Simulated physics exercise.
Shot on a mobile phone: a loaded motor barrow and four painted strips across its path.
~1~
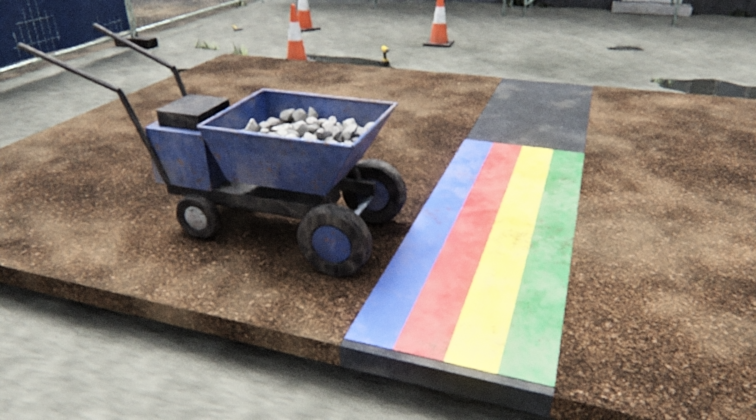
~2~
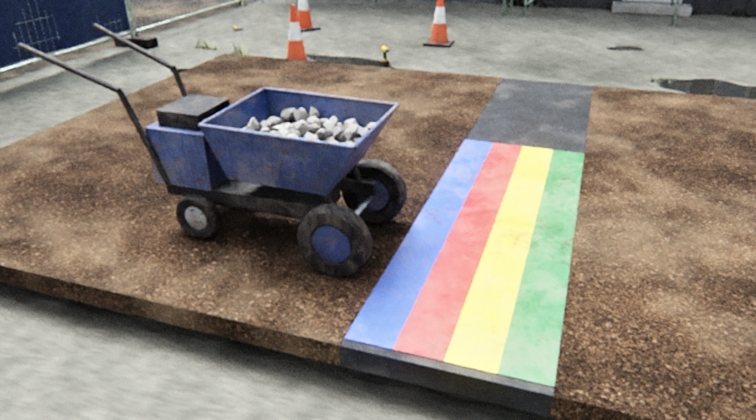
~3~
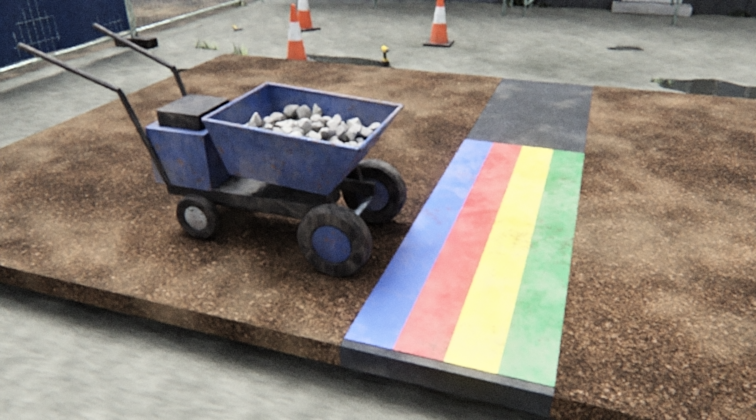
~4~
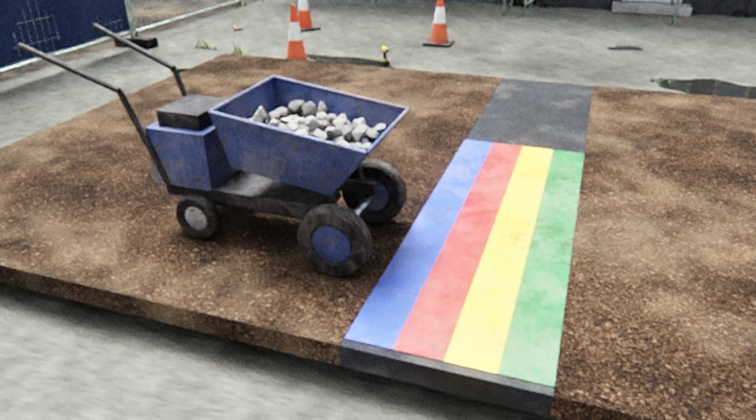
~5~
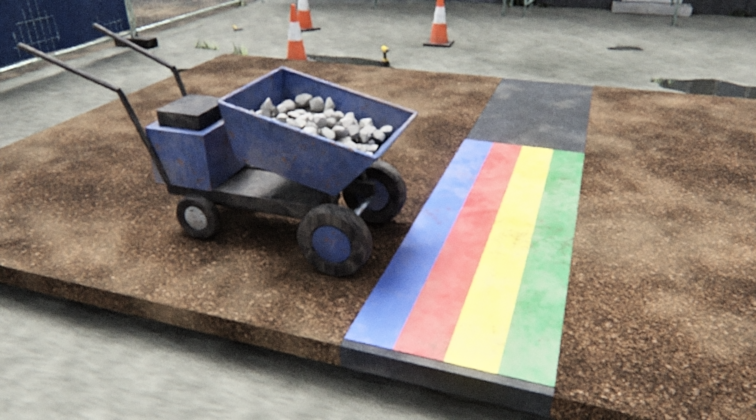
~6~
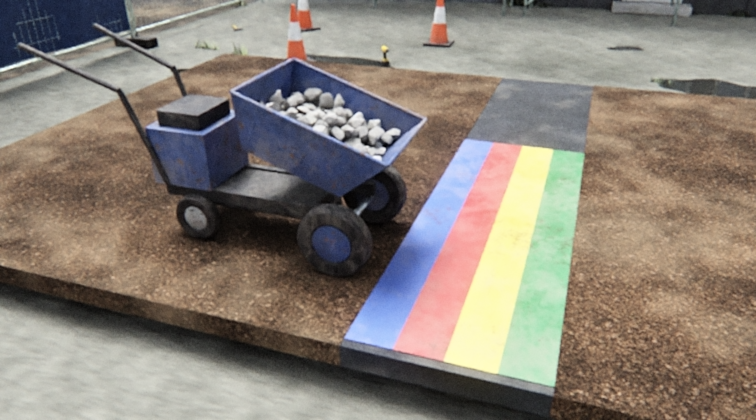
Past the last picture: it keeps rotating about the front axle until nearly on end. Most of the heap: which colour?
Colour: Yellow.
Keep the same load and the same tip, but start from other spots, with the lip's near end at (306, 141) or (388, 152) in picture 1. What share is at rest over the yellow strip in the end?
You'd get 20 in a hundred the first time and 30 in a hundred the second.
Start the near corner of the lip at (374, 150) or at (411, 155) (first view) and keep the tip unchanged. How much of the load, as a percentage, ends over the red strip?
Near 10 and 0 percent respectively.
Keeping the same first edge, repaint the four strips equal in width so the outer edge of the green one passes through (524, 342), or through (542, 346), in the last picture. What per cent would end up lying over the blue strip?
Shares in turn: 0 %; 0 %.
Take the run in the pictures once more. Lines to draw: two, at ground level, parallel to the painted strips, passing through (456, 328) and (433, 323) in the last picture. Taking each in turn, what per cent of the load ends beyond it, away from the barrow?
Close to 70 and 80 per cent respectively.
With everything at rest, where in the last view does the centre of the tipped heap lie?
Roughly pixel (501, 264).
Just after the last frame, skip tipped steeply; every one in the skip.
A moment on, skip tipped right over; the larger part in the skip; about a tenth over the red strip; about a tenth over the yellow strip; just a few over the green strip; just a few falling.
Further on, skip tipped right over; roughly a quarter in the skip; just a few over the blue strip; roughly a quarter over the red strip; roughly a third over the yellow strip; roughly a quarter over the green strip; about a tenth off the paint.
When it is over, skip tipped right over; about a tenth in the skip; just a few over the blue strip; roughly a quarter over the red strip; roughly a third over the yellow strip; roughly a quarter over the green strip; about a tenth off the paint.
